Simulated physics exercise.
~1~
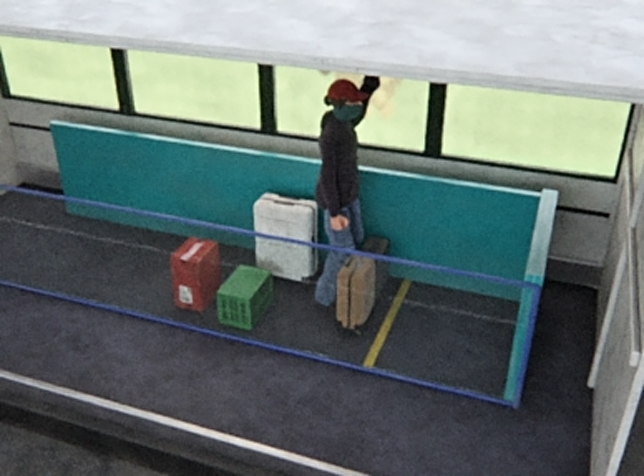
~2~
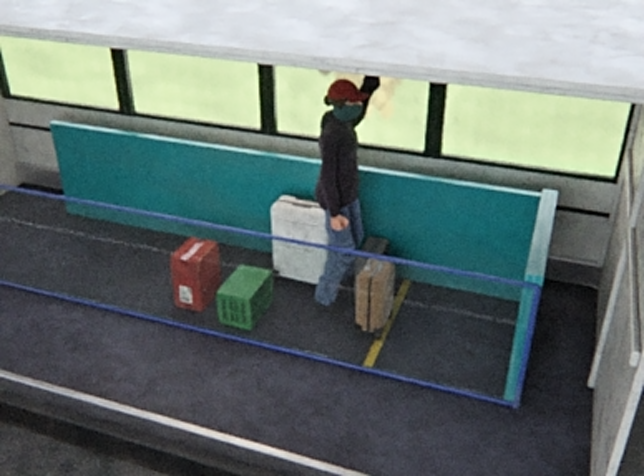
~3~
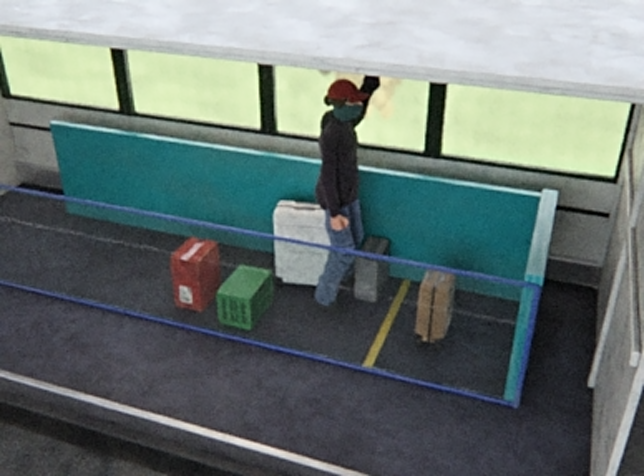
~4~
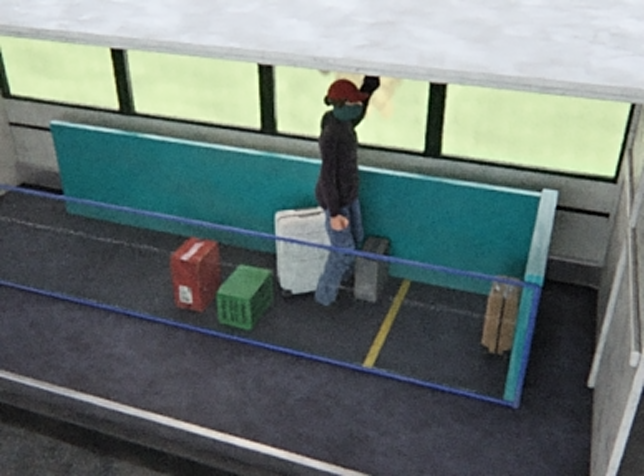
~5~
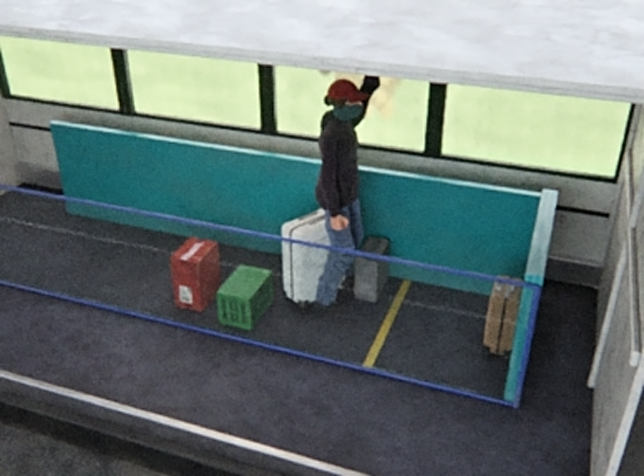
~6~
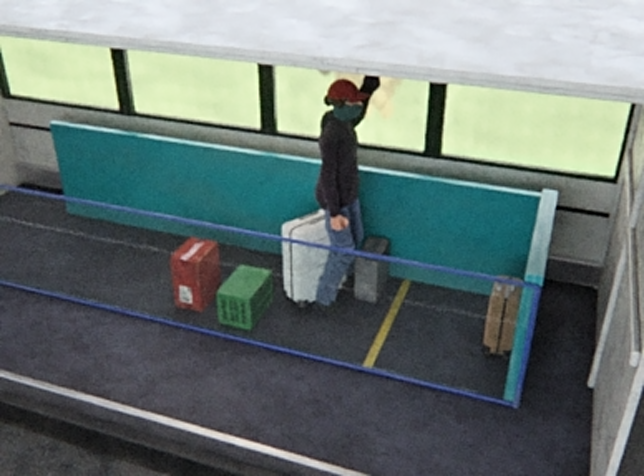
A passenger in a red cap and dark jacket stands still in a tram's standing bay, seen from above through its open side, with a teal panel behind. A large white case stands to the left, beyond a red case and a green crate, while a small brown case stands near the passenger's legs, partly hiding a grey box. The brown case rolls right across the yellow line and stops upright by the bay's right end. Meanwhile the white case shifts slightly right, turning and edging forward, and stops against the passenger's legs, short of the line. The red case, crate and grey box stay put.
